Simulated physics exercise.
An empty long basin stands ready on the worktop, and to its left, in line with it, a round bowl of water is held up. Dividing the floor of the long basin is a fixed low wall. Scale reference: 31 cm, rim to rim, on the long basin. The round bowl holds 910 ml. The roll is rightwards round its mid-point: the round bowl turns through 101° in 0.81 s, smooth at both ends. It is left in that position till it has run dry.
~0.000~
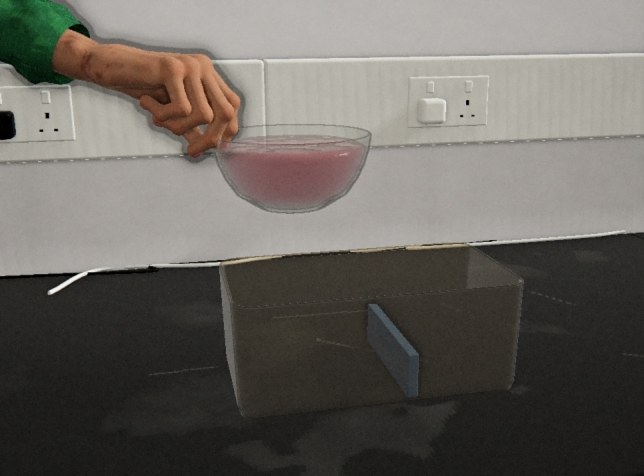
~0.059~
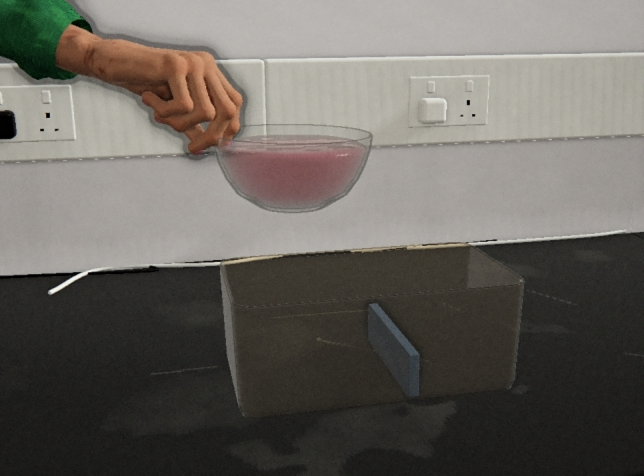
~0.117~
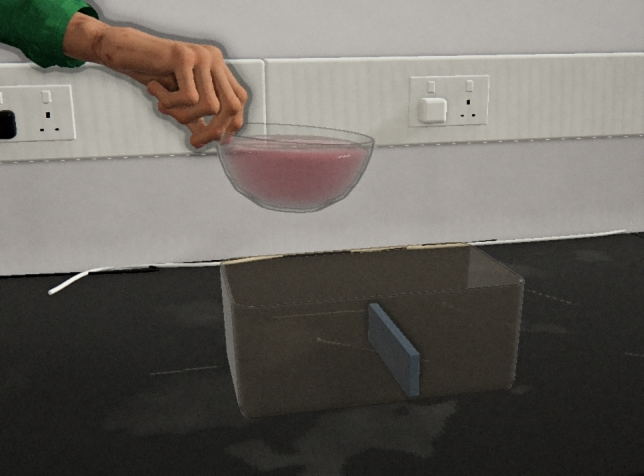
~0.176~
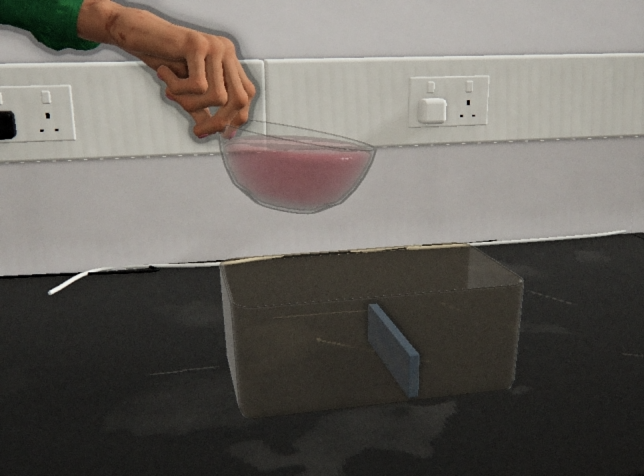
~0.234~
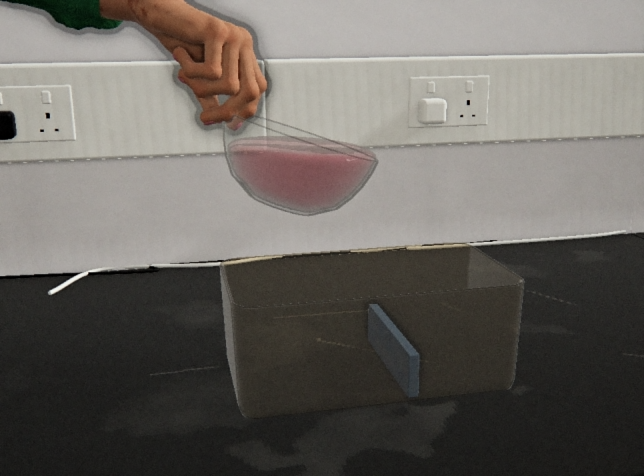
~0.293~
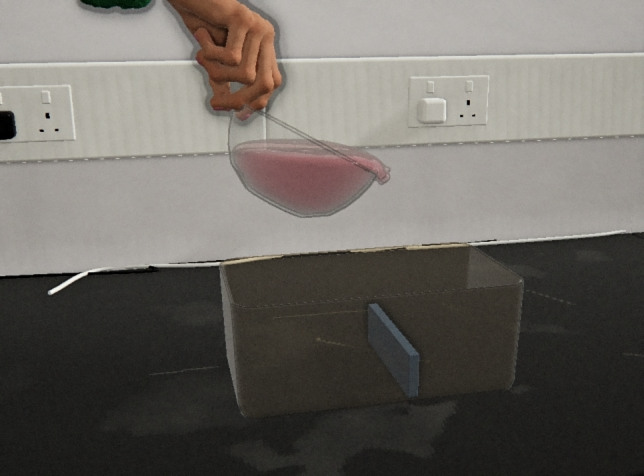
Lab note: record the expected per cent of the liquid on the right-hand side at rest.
Expected right-hand share: 68 per cent.
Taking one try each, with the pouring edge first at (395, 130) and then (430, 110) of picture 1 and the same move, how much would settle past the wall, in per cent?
In turn about 80 and 75 per cent.
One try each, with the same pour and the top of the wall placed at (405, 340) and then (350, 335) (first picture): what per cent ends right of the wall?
The first gives near 50 per cent and the second near 90 per cent.
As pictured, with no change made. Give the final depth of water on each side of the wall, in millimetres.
I'd say close to 10 mm on the left, close to 34 mm on the right.
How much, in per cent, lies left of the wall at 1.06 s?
Roughly 30 percent.
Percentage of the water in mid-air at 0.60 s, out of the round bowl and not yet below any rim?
I'd say close to 28 per cent.
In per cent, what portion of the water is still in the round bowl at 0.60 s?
Roughly 18 percent.
Then, 0.60 s in, the tilt is 85° and 19 per cent is still to pour, 2 is left of the wall and 51 right of it.
Then, 0.82 s in, the tilt is 101° and 0 per cent is still to pour, 25 is left of the wall and 71 right of it.
Then, 1.06 s in, the tilt is 101° and 0 per cent is still to pour, 30 is left of the wall and 69 right of it.
Then, 1.31 s in, the tilt is 101° and 0 per cent is still to pour, 30 is left of the wall and 68 right of it.
Finally, 30 per cent lies left of the wall, 68 right of it and 1 outside.
